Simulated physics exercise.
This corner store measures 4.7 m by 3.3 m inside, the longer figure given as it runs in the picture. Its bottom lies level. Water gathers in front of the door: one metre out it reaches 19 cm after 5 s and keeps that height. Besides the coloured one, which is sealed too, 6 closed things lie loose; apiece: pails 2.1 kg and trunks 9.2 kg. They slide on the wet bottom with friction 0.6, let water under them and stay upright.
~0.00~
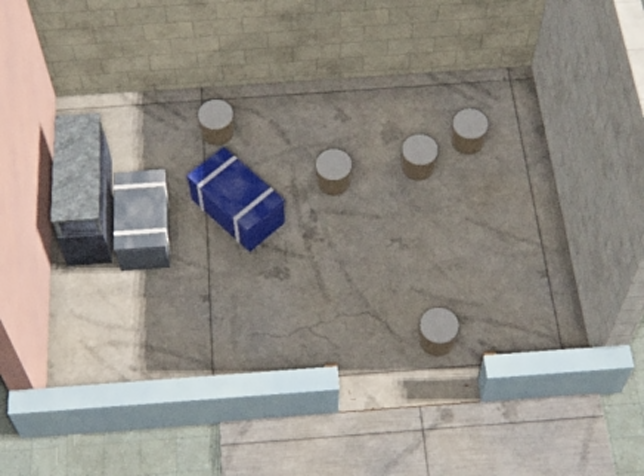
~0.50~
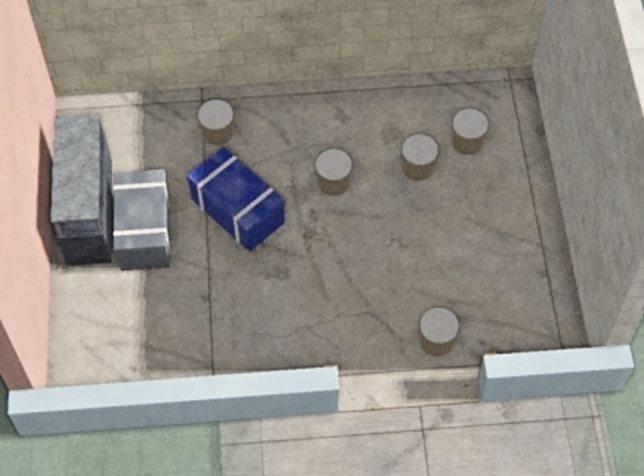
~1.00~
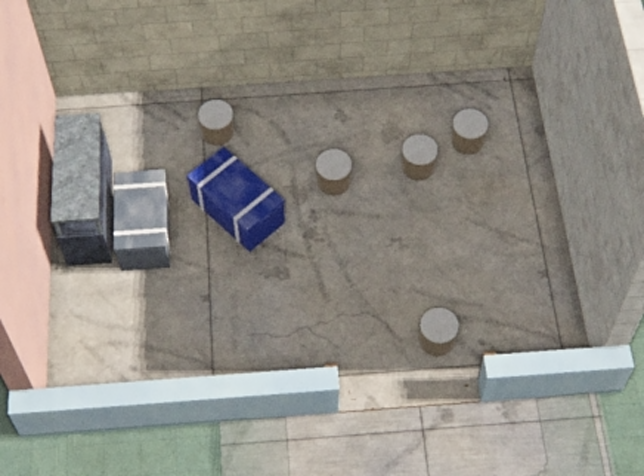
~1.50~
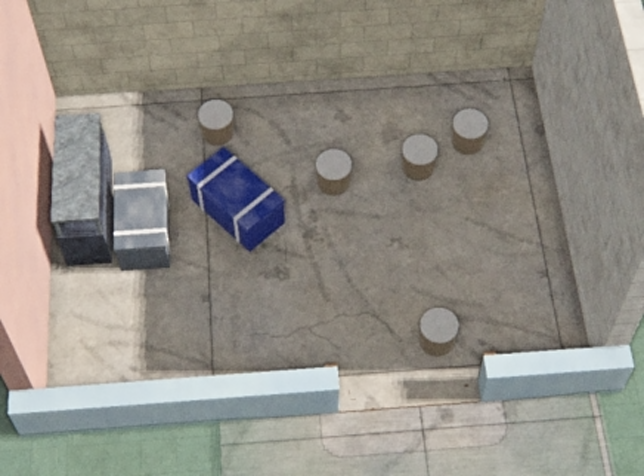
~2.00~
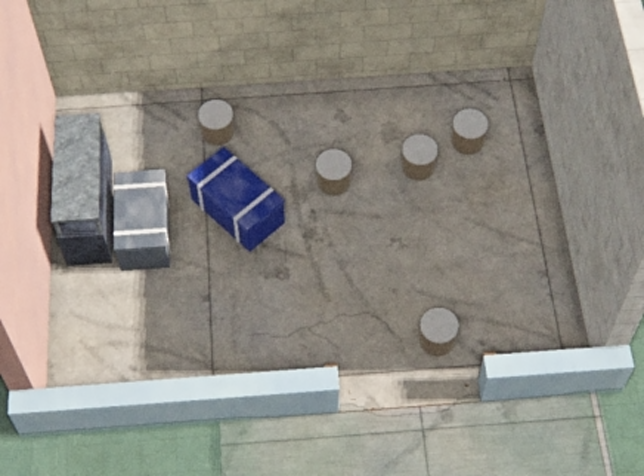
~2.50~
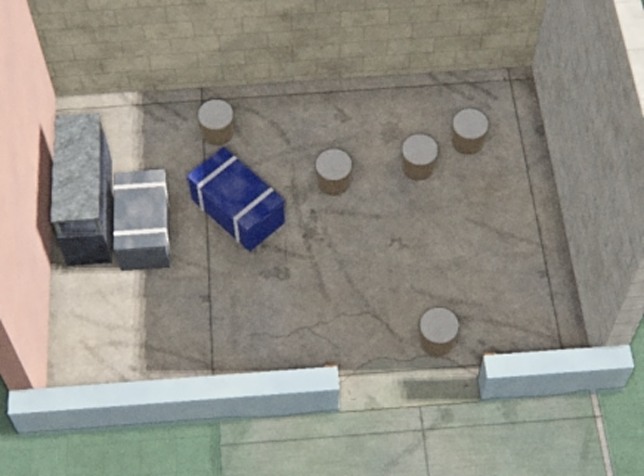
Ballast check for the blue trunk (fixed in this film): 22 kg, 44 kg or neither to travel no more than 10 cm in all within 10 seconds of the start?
Verdict: The lower weight is enough.
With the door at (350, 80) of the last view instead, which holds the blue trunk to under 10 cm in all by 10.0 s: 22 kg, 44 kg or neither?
In that case the lower weight is enough.
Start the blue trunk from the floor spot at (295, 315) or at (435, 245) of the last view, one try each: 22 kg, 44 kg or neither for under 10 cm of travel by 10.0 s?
In that order: Either load holds; only the larger holds.
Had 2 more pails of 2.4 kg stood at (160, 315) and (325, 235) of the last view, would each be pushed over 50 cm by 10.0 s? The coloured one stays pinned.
In that order: Short of it, over.
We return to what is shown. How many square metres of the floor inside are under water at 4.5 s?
Some 4.5 m2.
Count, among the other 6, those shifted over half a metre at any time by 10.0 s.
I count 5.
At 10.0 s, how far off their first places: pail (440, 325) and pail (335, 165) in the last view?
In turn: 200 cm, 250 cm.
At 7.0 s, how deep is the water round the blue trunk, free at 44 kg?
About 3 cm.
After 3.5 s the blue trunk would be 0 cm from its start with 22 kg and 0 cm from its start with 44 kg; 0 cm of water round it then.
After 4.5 s the blue trunk would be 0 cm from its start with 22 kg and 0 cm from its start with 44 kg; 1 cm of water round it then.
After 7.0 s the blue trunk would be 0 cm from its start with 22 kg and 0 cm from its start with 44 kg; 3 cm of water round it then.
After 10.0 s the blue trunk would be 0 cm from its start with 22 kg and 0 cm from its start with 44 kg; 4 cm of water round it then.
